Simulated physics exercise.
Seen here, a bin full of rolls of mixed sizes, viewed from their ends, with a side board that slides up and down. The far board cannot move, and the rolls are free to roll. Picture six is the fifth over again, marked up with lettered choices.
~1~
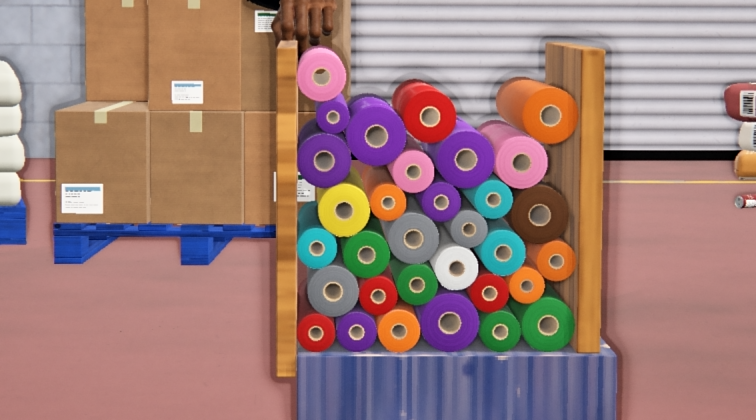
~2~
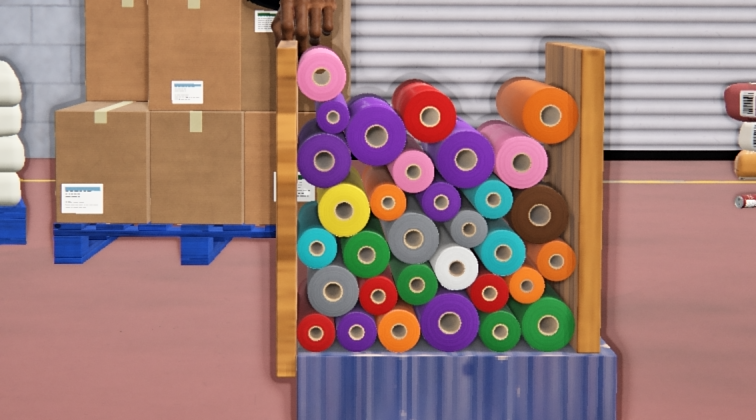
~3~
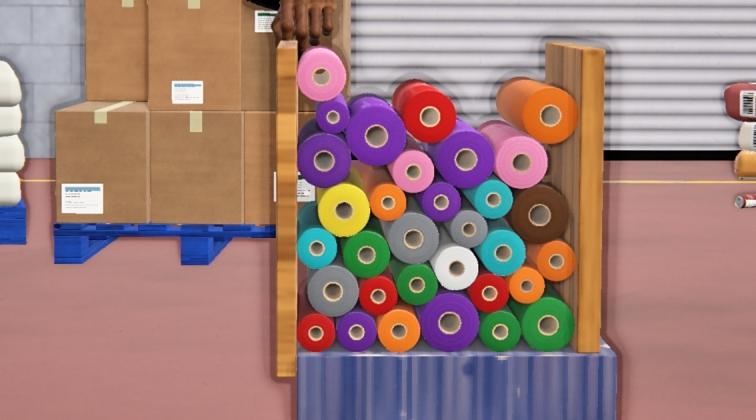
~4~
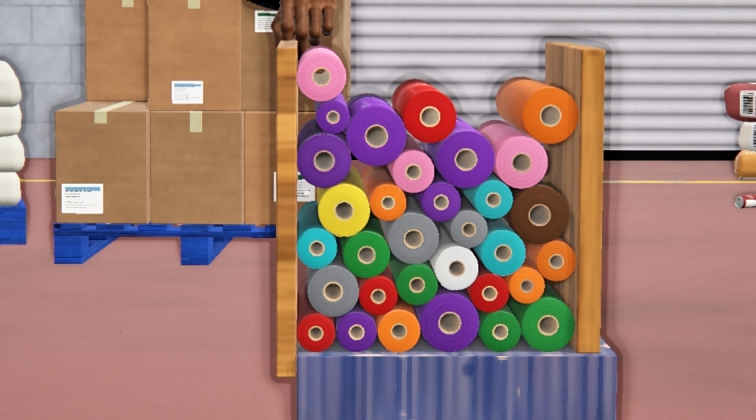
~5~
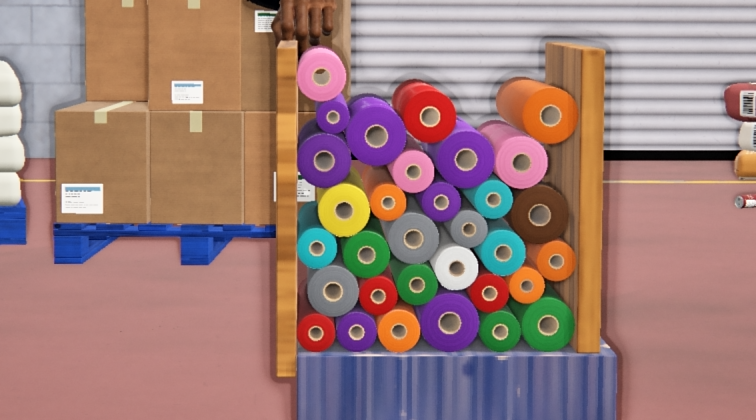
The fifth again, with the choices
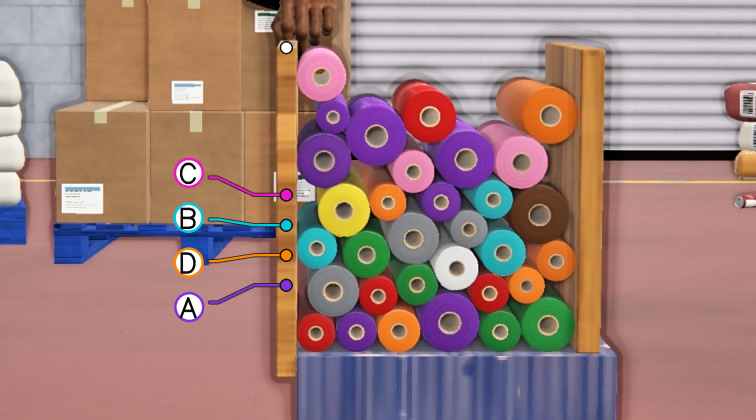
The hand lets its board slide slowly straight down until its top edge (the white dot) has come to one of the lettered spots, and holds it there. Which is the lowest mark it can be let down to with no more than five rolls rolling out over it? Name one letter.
Lower it to D and no more.
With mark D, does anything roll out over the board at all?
Yes.
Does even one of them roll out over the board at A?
At A: Yes.
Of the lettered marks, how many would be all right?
The number is three.
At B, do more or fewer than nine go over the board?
At B, fewer than nine.
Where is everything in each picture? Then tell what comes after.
The first frame shows a purple roll (466, 160); a pink roll (321, 76); side board (288, 195).
The second frame shows side board (288, 195); a red roll (316, 333).
The third frame shows a green roll (548, 325); a red roll (490, 293).
The fourth frame shows an orange roll (556, 261); an orange roll (388, 203).
The fifth frame shows a purple roll (466, 160); a pink roll (321, 76); side board (288, 195).
On the marked copy, A at (286, 285); B at (286, 225); C at (286, 195); D at (286, 256); the white dot at (287, 47).
Taking D. A third of the way, top of the board (296, 136).
Two thirds of the way, top of the board (296, 236).
When it is over, top of the board (296, 255), three out over the board.
As for the rest, A six out over the board; B two out over the board; C one out over the board.
